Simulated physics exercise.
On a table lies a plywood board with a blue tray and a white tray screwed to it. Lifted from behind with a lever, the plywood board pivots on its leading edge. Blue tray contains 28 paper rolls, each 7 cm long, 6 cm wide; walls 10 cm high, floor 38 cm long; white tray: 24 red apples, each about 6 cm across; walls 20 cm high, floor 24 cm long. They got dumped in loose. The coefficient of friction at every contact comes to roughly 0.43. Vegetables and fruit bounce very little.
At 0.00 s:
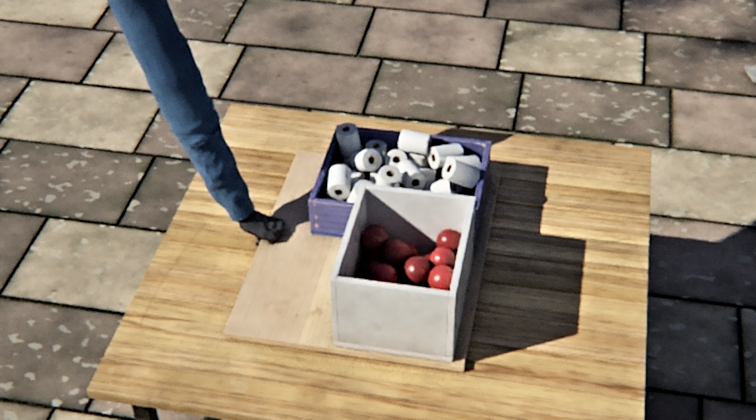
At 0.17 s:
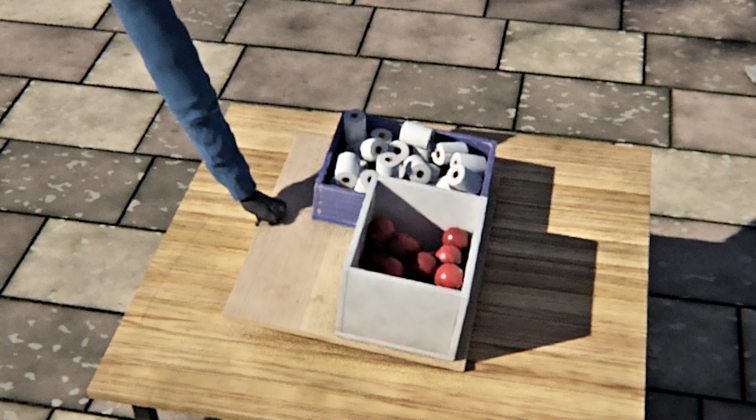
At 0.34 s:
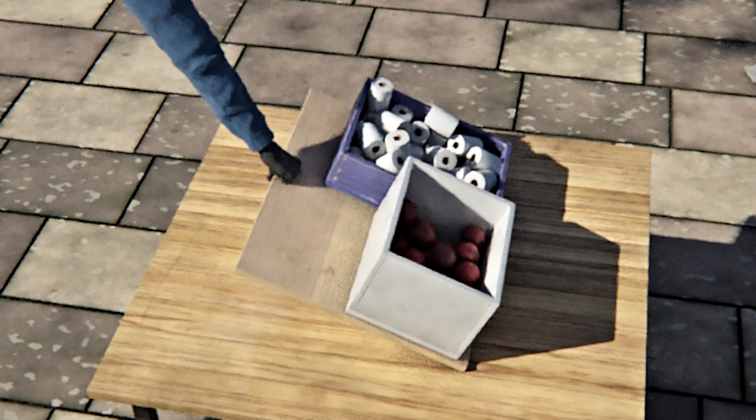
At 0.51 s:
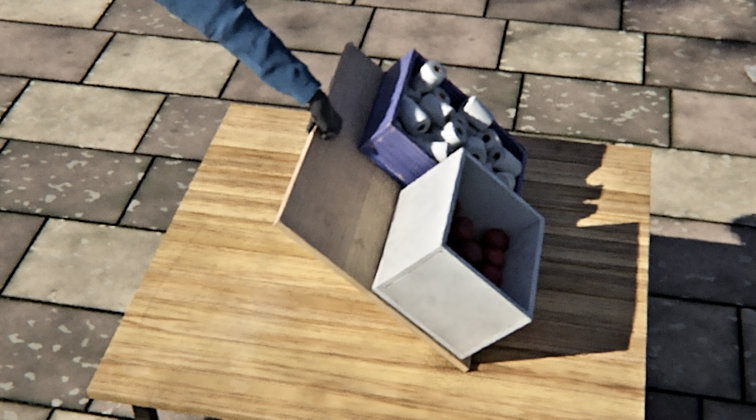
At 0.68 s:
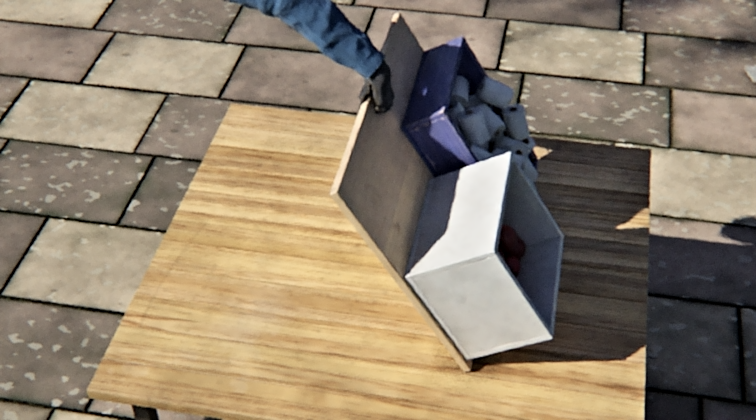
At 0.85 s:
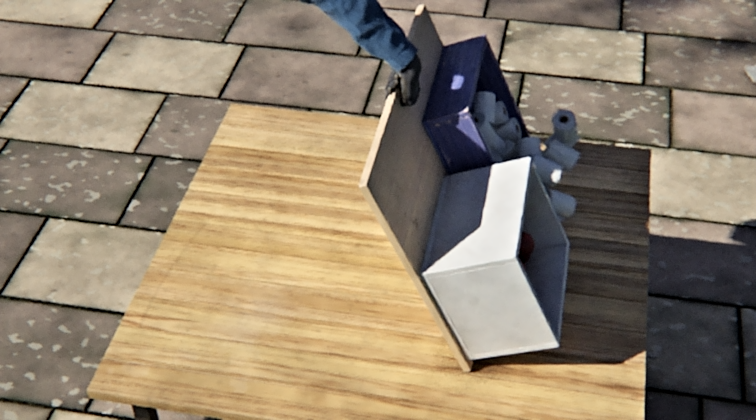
The video shows a gloved hand lifting the left side of a board on a wooden table, tilting its blue tray of paper rolls and white tray of red apples steeply rightward, until several rolls tumble out of the blue tray.
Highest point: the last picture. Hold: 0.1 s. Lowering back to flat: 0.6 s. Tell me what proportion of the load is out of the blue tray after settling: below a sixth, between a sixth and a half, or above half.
The proportion out is between a sixth and a half.
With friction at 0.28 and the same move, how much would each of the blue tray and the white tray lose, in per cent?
Blue tray 30, white tray 0 per cent.
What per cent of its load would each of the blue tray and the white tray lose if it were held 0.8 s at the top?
That would cost blue tray 40 per cent of its load and white tray 0 per cent.
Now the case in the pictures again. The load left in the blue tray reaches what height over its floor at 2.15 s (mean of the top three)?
Height: Roughly 12 cm.
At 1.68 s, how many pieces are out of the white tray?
For the white tray, some 0.
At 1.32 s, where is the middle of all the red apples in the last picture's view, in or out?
Around (442, 271) in pixels.
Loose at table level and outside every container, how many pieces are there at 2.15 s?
I'd say close to 8 in all.
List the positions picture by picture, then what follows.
In the first frame (places track the rim corner closest to us here), blue tray (its farthest corner) (342, 126); white tray (449, 293); tipped 0°; all still inside.
The second frame shows blue tray (348, 112); white tray (462, 294); tipped 7°.
The third frame shows white tray (494, 300); tipped 23°.
The fourth frame shows white tray (528, 315); tipped 43°.
The fifth frame shows white tray (550, 332); tipped 59°.
The sixth frame shows white tray (557, 340); tipped 66°; 9 out.
After 1.06 s, tilt 60°; the blue tray is down by 9 of 28 and the white tray has all 24.
After 1.32 s, tilt 22°; the blue tray is down by 11 of 28 and the white tray has all 24.
After 1.68 s, tilt 0°; the blue tray is down by 11 of 28 and the white tray has all 24.
Outcome (at 2.15 s), the blue tray is down by 11 of 28 and the white tray has all 24. Asked share, 11 of 28, 39 per cent.
